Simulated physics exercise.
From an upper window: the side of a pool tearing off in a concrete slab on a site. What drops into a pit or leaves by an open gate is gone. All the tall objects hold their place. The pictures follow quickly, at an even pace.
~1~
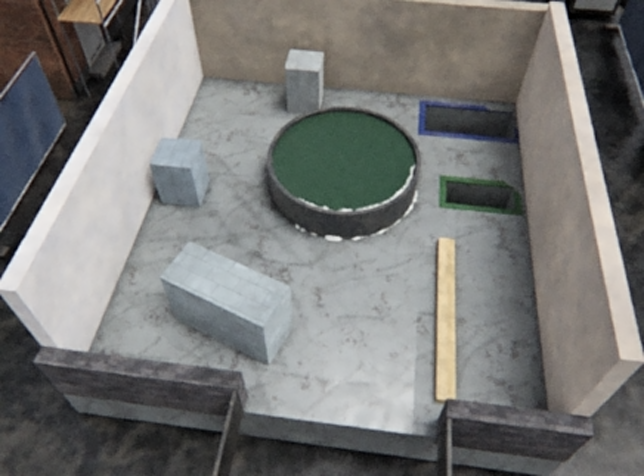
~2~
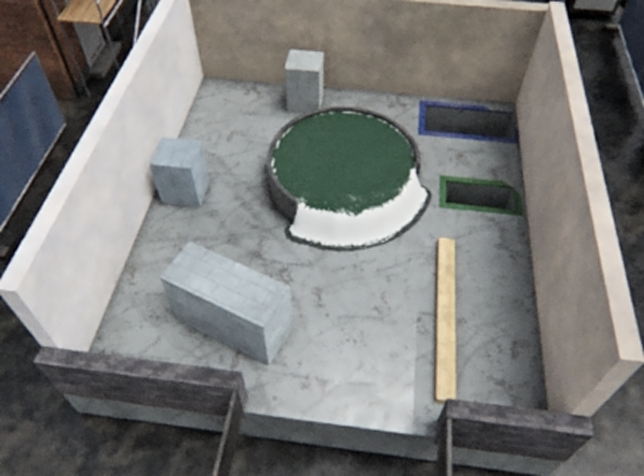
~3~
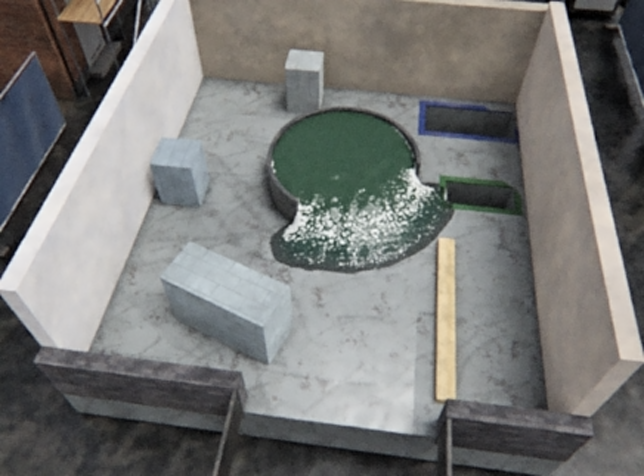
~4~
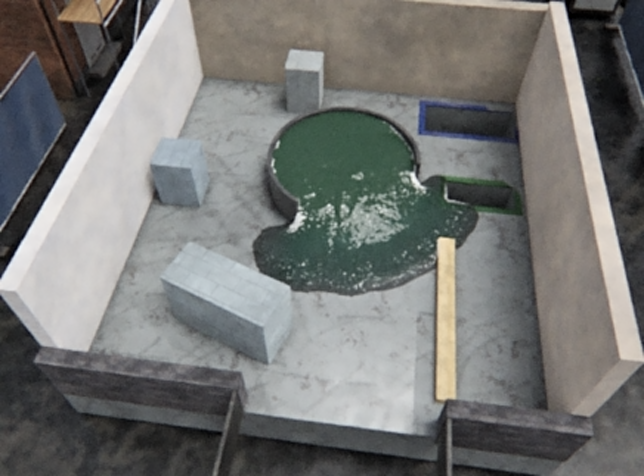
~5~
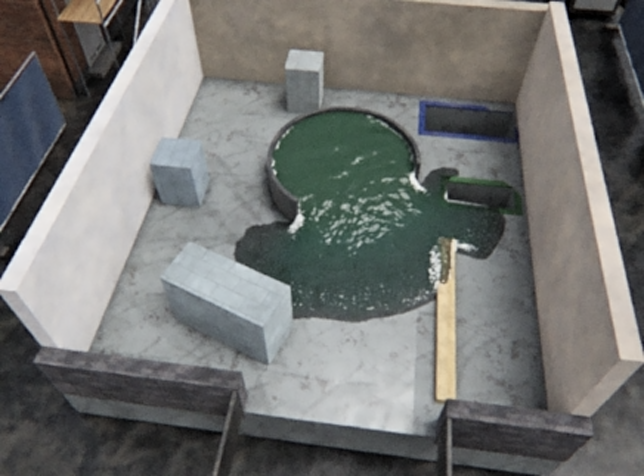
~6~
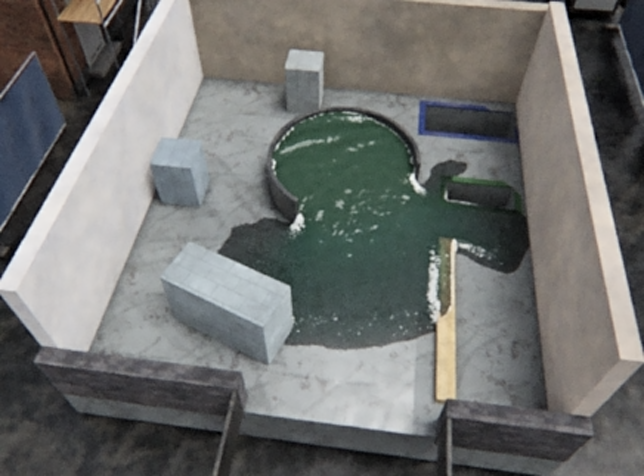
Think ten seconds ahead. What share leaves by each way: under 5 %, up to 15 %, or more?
The gate takes over 15 %; the green pit takes from 5 to 15 %; the blue pit takes under 5 %.
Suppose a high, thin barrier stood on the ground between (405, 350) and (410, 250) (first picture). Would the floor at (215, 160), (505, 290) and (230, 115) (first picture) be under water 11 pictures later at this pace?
One after the other: Not flooded, wet, not flooded.
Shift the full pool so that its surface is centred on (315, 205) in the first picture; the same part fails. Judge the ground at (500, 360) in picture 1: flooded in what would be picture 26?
Answer: Awash.
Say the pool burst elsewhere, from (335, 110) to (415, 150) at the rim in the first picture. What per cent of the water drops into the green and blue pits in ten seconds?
Parts in a hundred: Green 2, blue 65.
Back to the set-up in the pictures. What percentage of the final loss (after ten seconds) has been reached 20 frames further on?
Some 50 per cent.
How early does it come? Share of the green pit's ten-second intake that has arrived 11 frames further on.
Near 20 in a hundred.
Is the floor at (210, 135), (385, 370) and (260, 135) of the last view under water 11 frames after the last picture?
One after the other: Clear, awash, dry.
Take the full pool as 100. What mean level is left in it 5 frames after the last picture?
I make it 54 per cent.
A moment on, water covers 40 % of the floor; the gate 1 %, the green pit 1 %, the blue pit 0 %.
Next, water covers 50 % of the floor; the gate 10 %, the green pit 2 %, the blue pit 0 %.
Then, water covers 55 % of the floor; the gate 28 %, the green pit 4 %, the blue pit 0 %.
Later, water covers 55 % of the floor; the gate 46 %, the green pit 5 %, the blue pit 1 %.
In the end, water covers 65 % of the floor; the gate 56 %, the green pit 10 %, the blue pit 1 %.
